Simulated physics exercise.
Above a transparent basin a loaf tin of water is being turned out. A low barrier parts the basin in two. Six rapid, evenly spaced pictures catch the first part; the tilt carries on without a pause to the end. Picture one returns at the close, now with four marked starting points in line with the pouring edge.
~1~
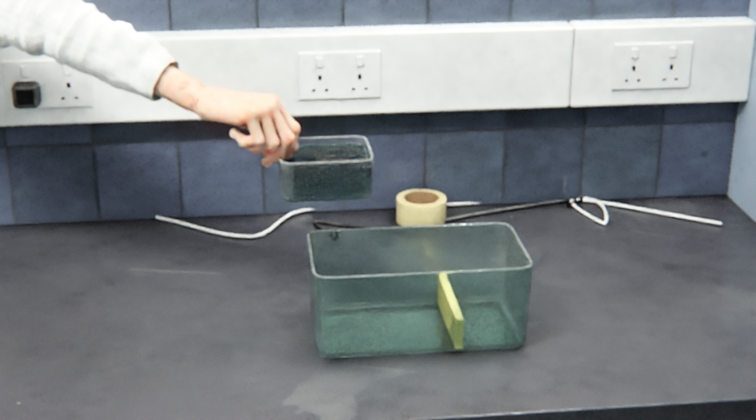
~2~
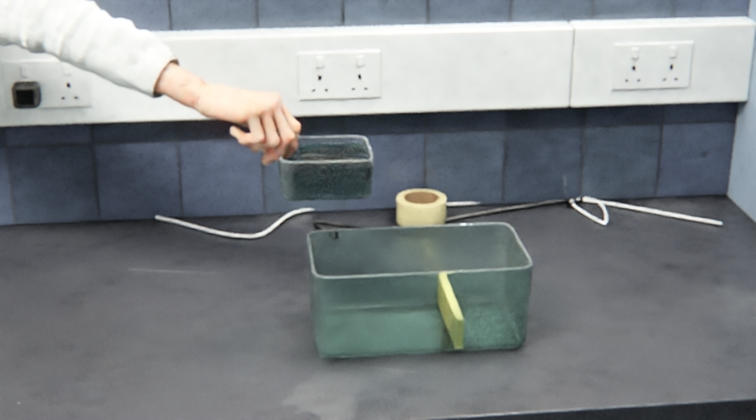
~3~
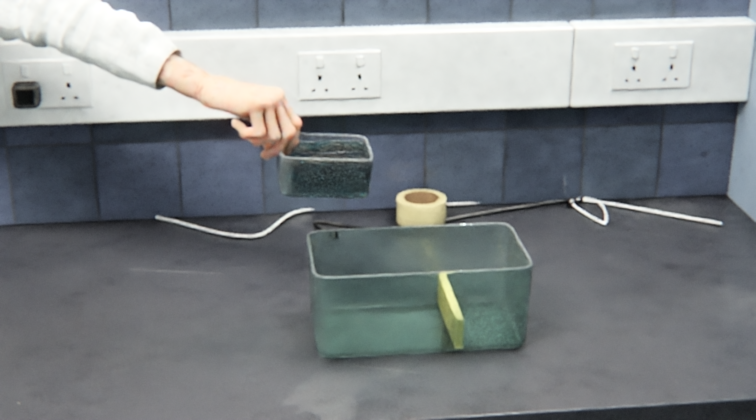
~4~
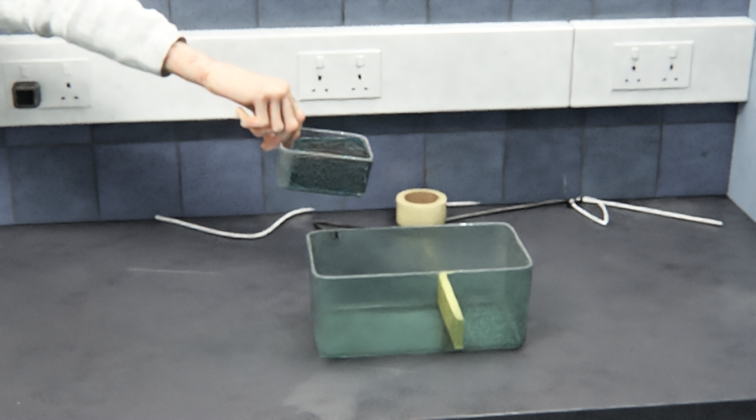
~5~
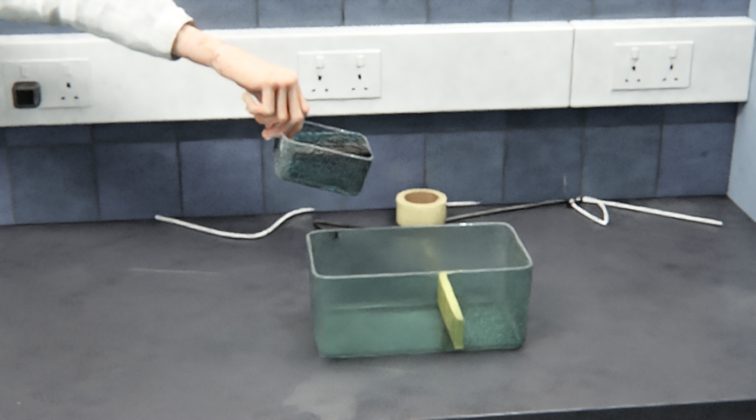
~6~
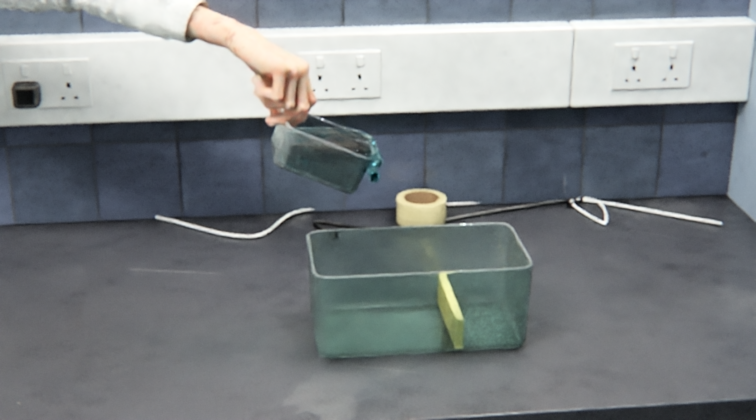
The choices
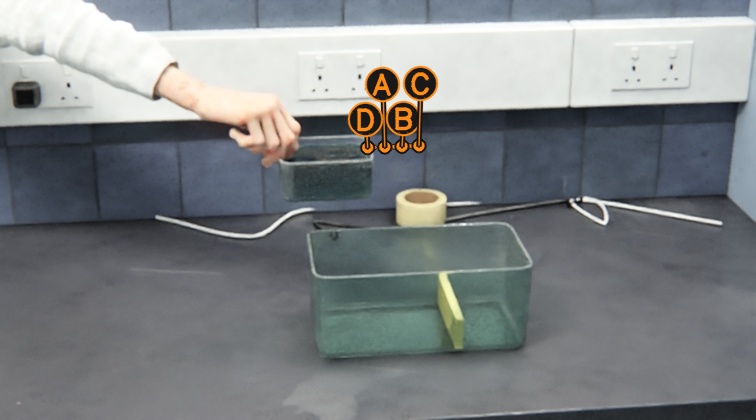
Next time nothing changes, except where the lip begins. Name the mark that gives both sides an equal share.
The answer is spot A.
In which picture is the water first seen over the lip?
In picture 5.
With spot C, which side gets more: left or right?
The right one.
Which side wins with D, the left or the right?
The left one.
On the marked copy, A at (384, 147); B at (401, 146); C at (419, 145); D at (367, 147).
With A, about 45 % ends left of the wall and 53 % right of it.
With B, about 23 % ends left of the wall and 76 % right of it.
With C, about 10 % ends left of the wall and 89 % right of it.
With D, about 84 % ends left of the wall and 14 % right of it.
